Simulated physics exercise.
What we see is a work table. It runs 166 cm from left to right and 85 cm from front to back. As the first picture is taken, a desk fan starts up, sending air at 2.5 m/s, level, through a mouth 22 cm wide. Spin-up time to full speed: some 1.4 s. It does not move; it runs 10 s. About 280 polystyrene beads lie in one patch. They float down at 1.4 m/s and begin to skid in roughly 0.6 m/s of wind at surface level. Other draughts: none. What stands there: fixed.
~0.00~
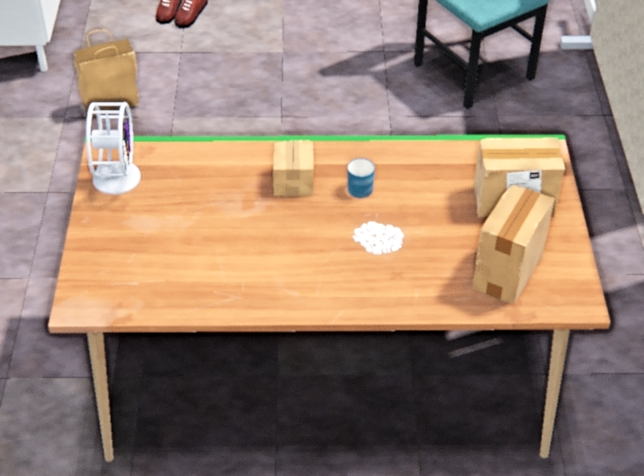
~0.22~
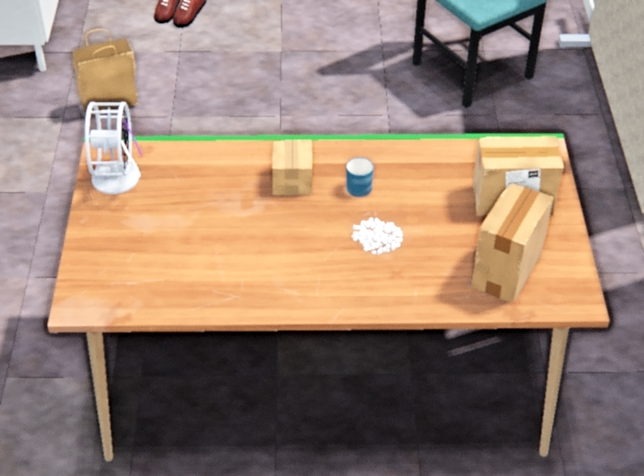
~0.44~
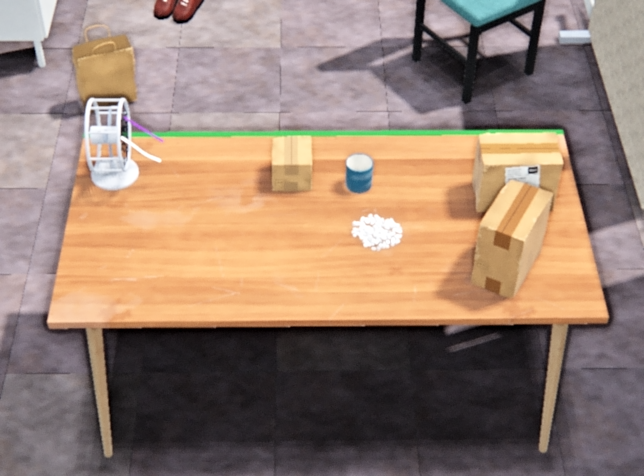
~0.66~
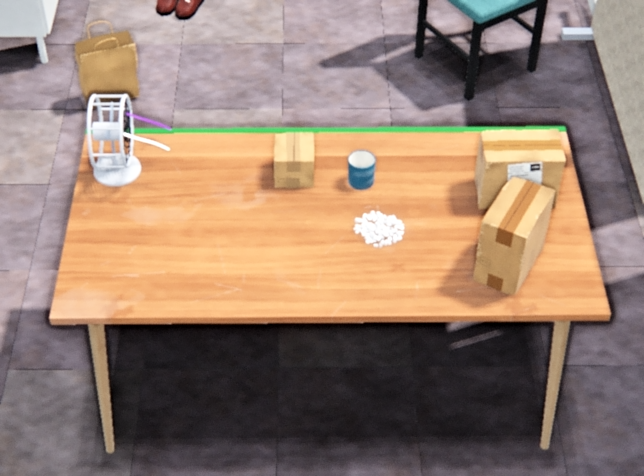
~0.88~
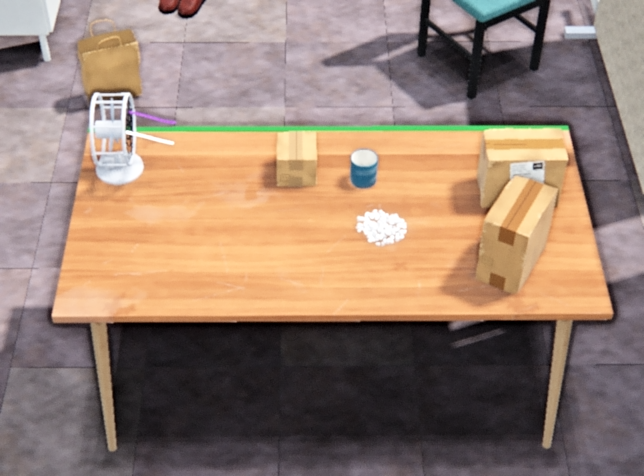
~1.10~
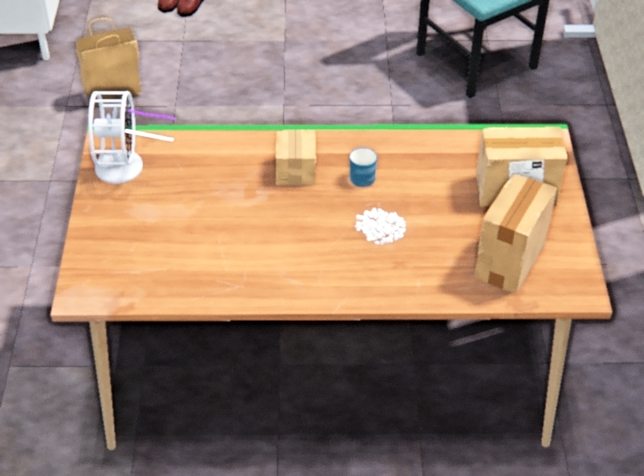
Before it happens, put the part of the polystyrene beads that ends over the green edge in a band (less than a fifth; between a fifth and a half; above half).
The amount is smaller than one fifth.
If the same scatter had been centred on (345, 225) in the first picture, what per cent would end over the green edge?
In that case I'd expect around 15 percent.
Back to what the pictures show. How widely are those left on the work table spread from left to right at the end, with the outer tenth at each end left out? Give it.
Spread, left to right: Approx. 10 cm.
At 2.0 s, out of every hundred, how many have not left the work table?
I'd put it near 100 per cent.
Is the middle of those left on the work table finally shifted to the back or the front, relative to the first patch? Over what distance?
It drifted toward the front side, roughly 10 cm.
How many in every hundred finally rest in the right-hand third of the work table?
Roughly 80 %.
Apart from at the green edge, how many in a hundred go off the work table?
Estimate: Close to 10 per cent.
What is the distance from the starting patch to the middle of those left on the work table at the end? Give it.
About 20 cm.
After 2.0 s the count stands so, 0 % are over the green edge; the middle of those still in play is near (380, 227).
After 3.2 s the count stands so, 0 % are over the green edge; the middle of those still in play is near (403, 233).
After 5.5 s the count stands so, 0 % are over the green edge; the middle of those still in play is near (436, 246).
After 10.0 s, at the end, 0 % are over the green edge; the middle of those still in play is near (448, 249).
